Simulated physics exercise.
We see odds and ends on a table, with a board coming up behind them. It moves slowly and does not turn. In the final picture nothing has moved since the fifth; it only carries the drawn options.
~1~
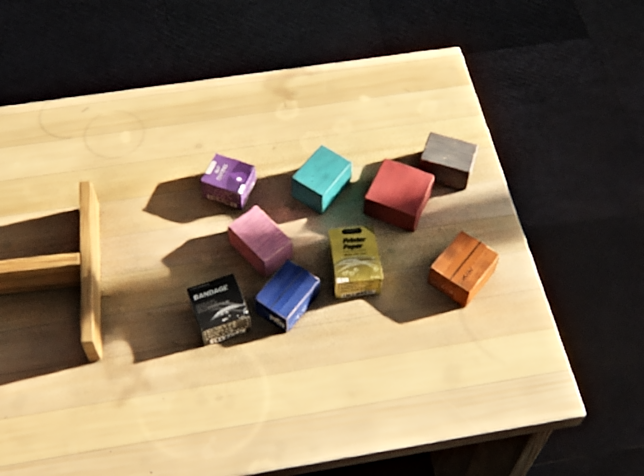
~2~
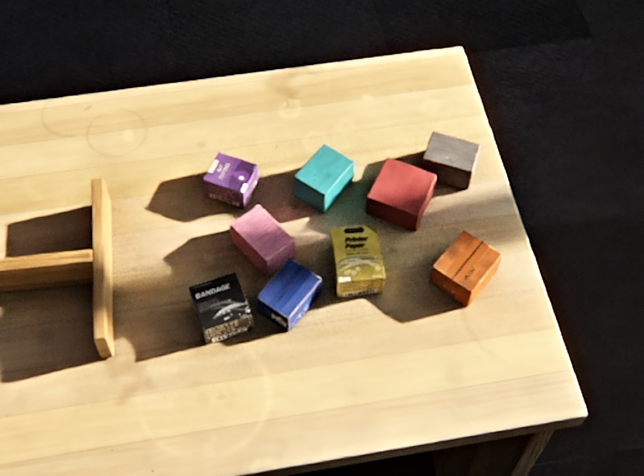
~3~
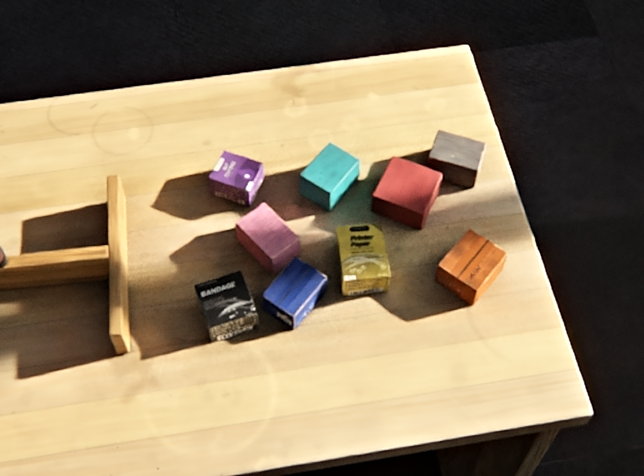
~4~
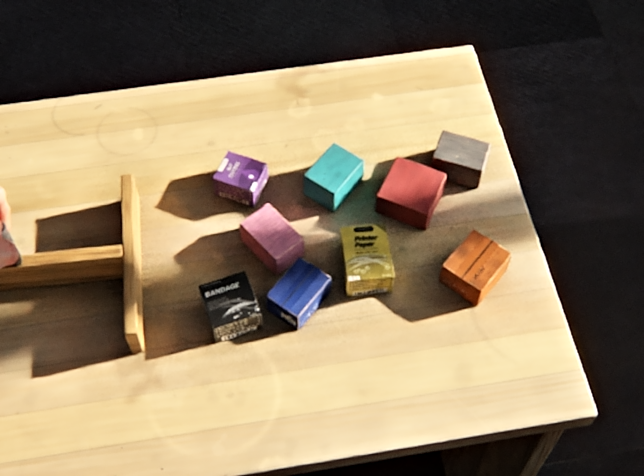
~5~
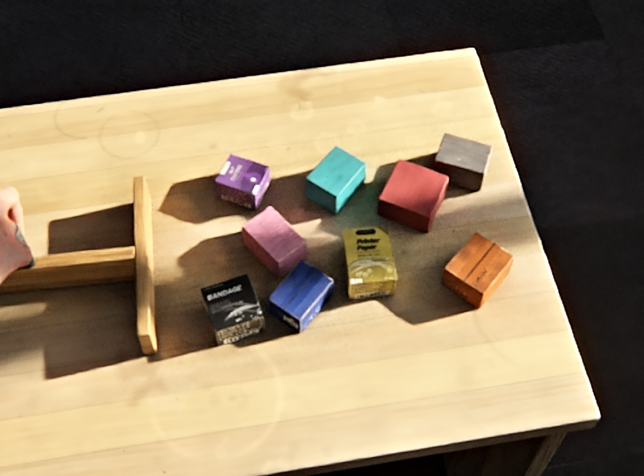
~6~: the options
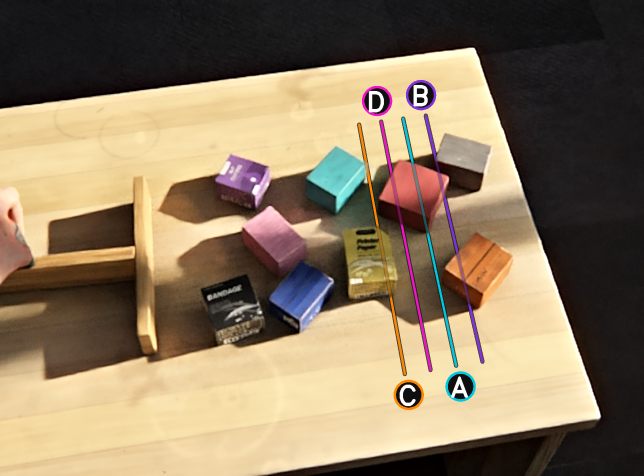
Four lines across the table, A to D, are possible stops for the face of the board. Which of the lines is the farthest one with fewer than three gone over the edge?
B is the last line within the limit.
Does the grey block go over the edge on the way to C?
No.
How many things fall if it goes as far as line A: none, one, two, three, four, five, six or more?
By then, one.
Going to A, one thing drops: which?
It is the orange box.
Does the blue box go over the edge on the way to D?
By then, no.
On the copy, A at (428, 232); B at (452, 229); C at (380, 239); D at (404, 236).
On B. First, board (254, 235); purple packet (278, 171); black box (293, 303).
Then, board (366, 219); orange box (505, 266); red block (430, 190).
Finally, board (451, 206); orange box over the edge; grey block over the edge; two fallen.
By contrast, A is within the limit but short; C is within the limit but short; D is within the limit but short.
